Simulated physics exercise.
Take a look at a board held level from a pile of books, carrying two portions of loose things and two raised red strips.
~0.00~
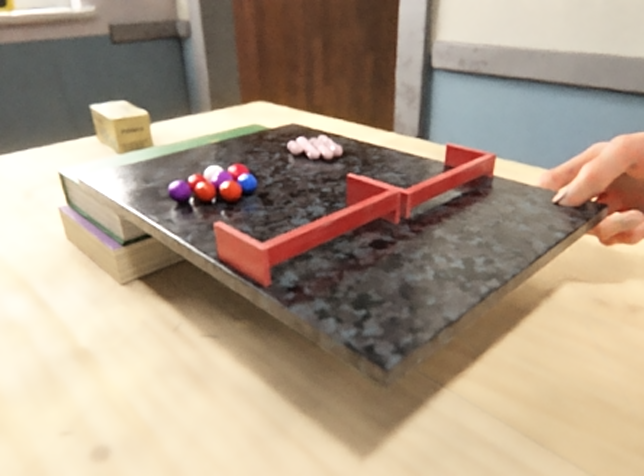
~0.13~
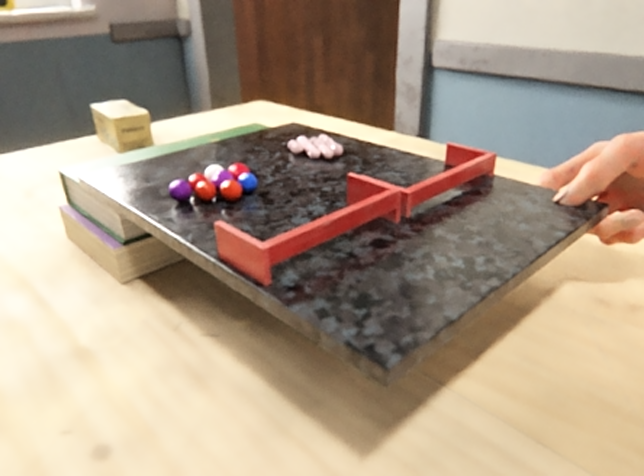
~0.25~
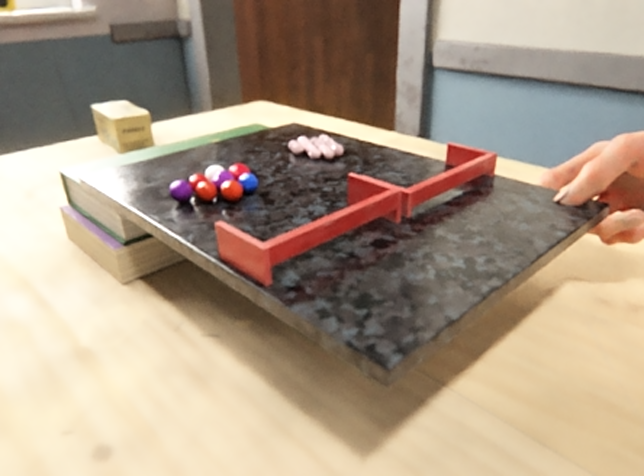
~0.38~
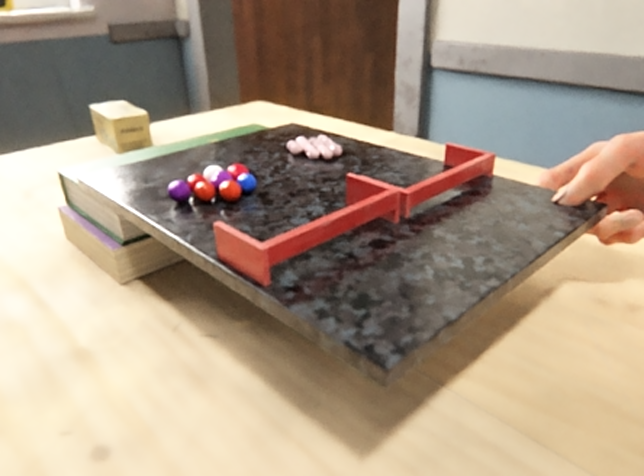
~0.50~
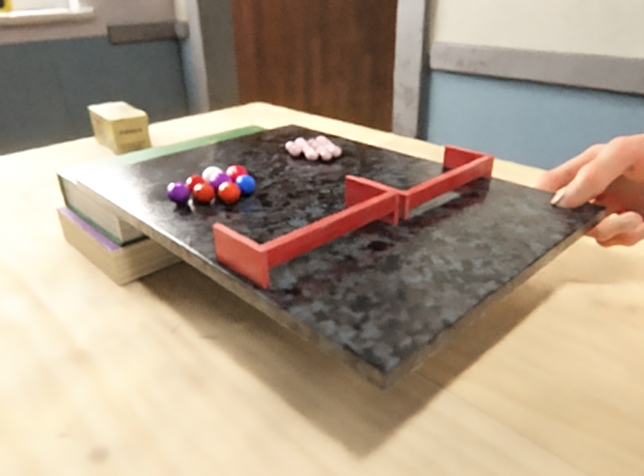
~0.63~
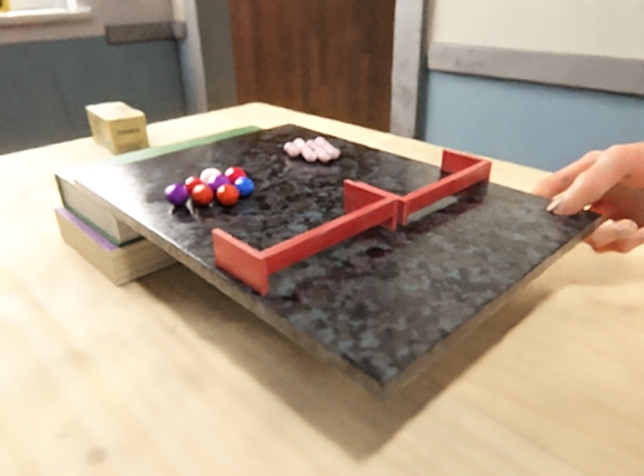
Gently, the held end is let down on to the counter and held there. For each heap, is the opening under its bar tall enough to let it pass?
In the end the front batch will most likely be blocked by the barrier, the back batch will most likely be blocked by the barrier.
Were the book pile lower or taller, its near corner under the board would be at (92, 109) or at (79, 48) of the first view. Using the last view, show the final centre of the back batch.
(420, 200), then (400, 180).
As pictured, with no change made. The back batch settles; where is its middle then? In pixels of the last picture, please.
Looks to me like it ends up close to (436, 237).
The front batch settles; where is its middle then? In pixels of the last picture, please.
The middle comes to rest roughly at (326, 293).
By 1.06 s, board sloping at 10°; front batch on its way down; back batch on its way down.
By 1.44 s, board resting at 14°; front batch has reached its gate; back batch has reached its gate.
When it is over (2.1 s), board resting at 14°; front batch gathered behind its gate; back batch gathered behind its gate.
